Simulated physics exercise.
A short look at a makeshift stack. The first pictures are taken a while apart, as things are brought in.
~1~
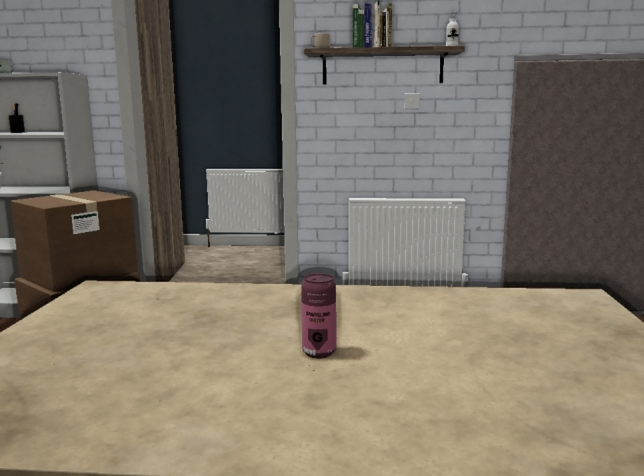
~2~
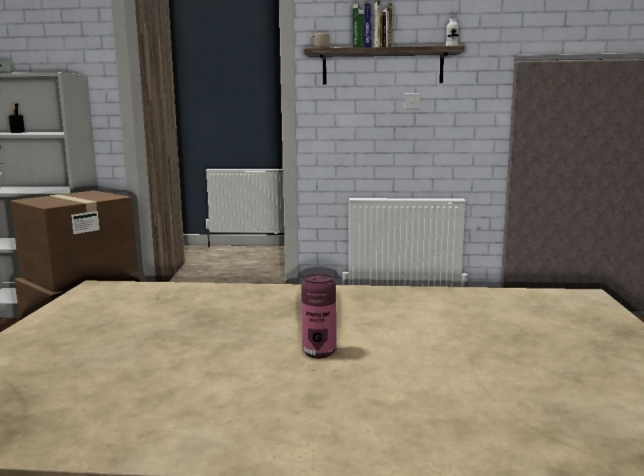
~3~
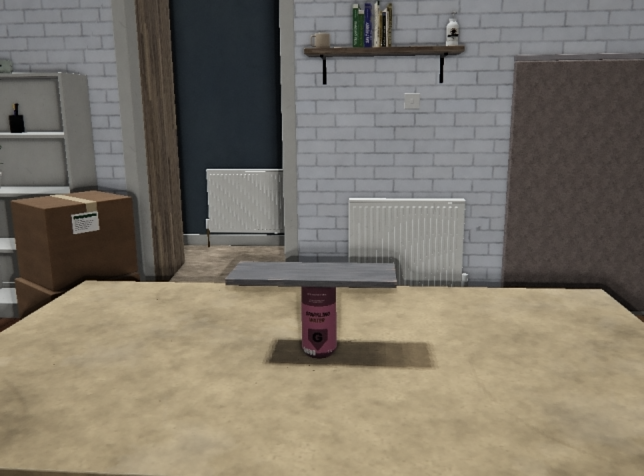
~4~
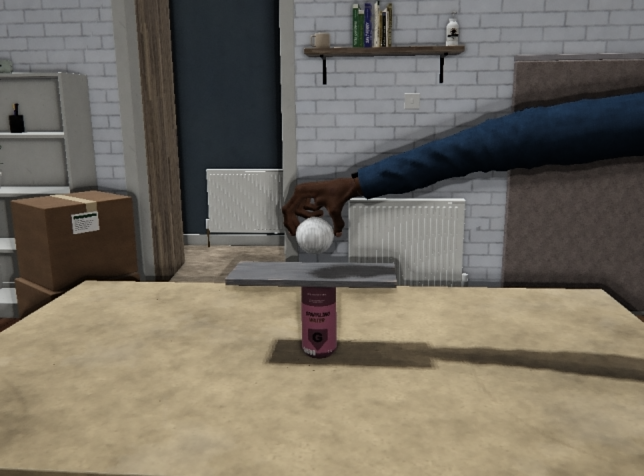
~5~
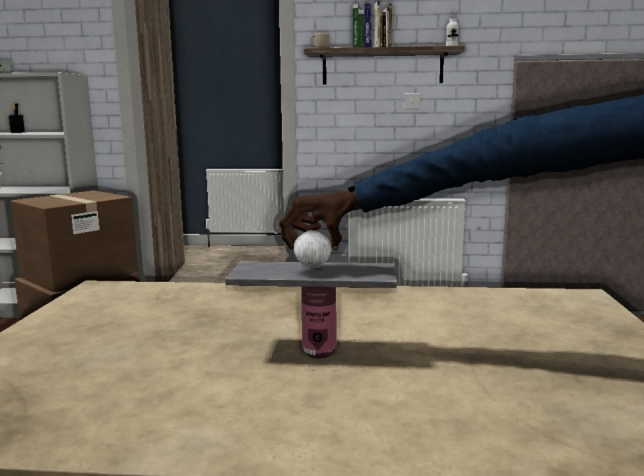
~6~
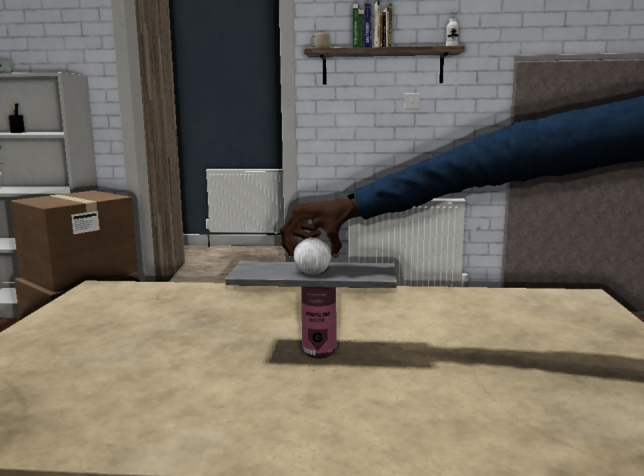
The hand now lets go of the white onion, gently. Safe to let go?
Outcome: The stack stays up.
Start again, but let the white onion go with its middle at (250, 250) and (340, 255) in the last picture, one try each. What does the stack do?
In the first case it comes apart; in the second case it stays up.
Then, 0.30 s after the last picture, nothing has stirred.
Then, 0.70 s after the last picture, white onion resting near (312, 257).
At rest, all 3 in place. Seen from the same camera at the end, white onion near (312, 257). The stack keeps its balance.
